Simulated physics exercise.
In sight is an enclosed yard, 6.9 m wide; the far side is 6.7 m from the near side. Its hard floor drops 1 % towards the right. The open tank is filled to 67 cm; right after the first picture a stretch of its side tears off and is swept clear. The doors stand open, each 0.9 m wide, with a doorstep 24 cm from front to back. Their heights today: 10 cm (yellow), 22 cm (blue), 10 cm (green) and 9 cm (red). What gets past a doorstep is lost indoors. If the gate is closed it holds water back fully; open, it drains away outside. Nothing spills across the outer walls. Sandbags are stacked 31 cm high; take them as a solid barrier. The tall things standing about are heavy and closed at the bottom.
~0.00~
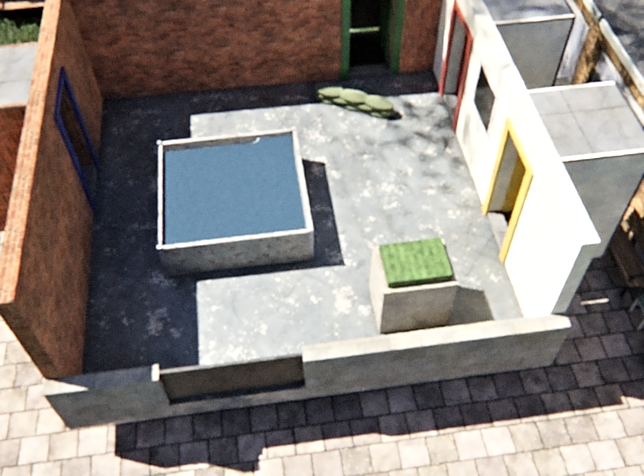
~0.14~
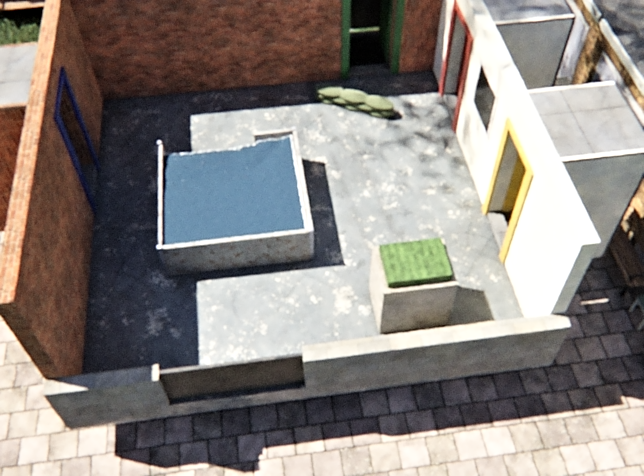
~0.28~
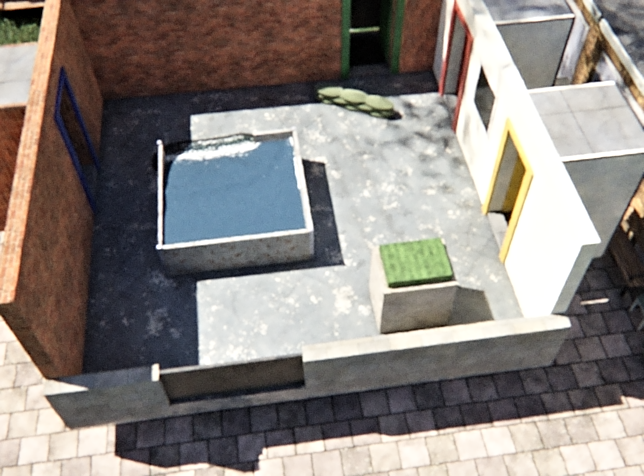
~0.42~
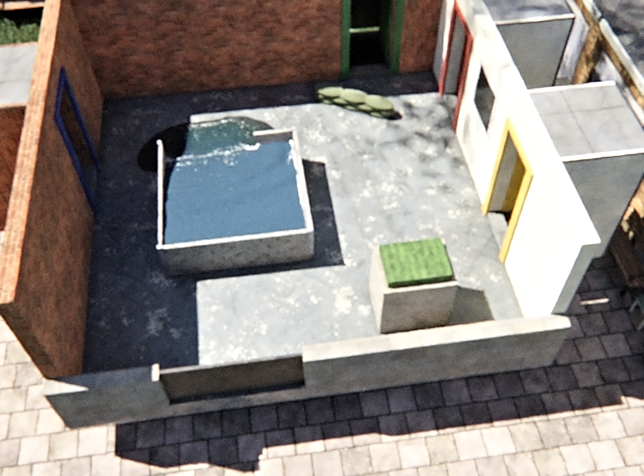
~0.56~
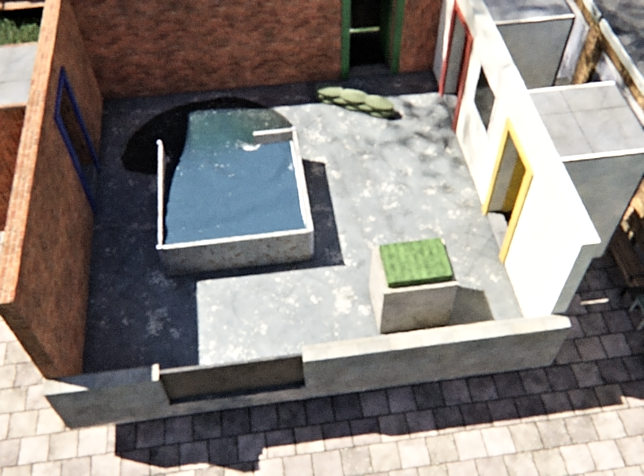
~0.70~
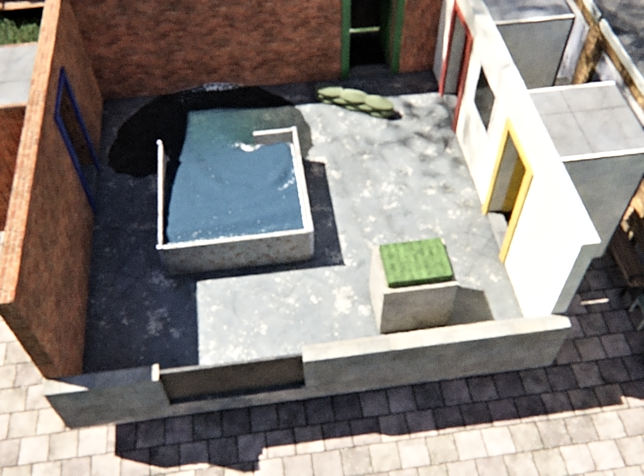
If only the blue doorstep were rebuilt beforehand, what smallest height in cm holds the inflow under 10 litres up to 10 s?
Close to 9 cm is just enough.
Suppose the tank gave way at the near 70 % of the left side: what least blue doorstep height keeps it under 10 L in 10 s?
About 25 cm.
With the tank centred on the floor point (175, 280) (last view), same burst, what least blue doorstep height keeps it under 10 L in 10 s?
About 25 cm.
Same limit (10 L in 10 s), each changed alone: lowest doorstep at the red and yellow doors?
About 14.5 cm at red and 7.0 cm at yellow.
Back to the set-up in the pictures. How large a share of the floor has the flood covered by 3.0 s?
About 40 per cent.
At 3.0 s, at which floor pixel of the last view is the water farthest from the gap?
Near (431, 71).
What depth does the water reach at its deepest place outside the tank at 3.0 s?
About 38 cm.
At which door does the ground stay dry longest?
Last comes the yellow one.
After 1.4 s water covers 20 % of the floor, deepest (44 cm) near (201, 92); it has not reached the blue door.
After 3.0 s water covers 40 % of the floor, deepest (38 cm) near (193, 98); 13 cm at the blue door, 0 litres in over its 22 cm doorstep.
After 10.0 s water covers 95 % of the floor, deepest (18 cm) near (454, 248); 5 cm at the blue door, 0 litres in over its 22 cm doorstep.
At the blue door as built, the water arrived by 2.5 s and peaked near 13 cm at 3.0 s.
With a doorstep of 7 cm, 27 litres would have come in within the 10 s; with 11 cm, 2 litres. So under 10 litres takes about 9 cm.
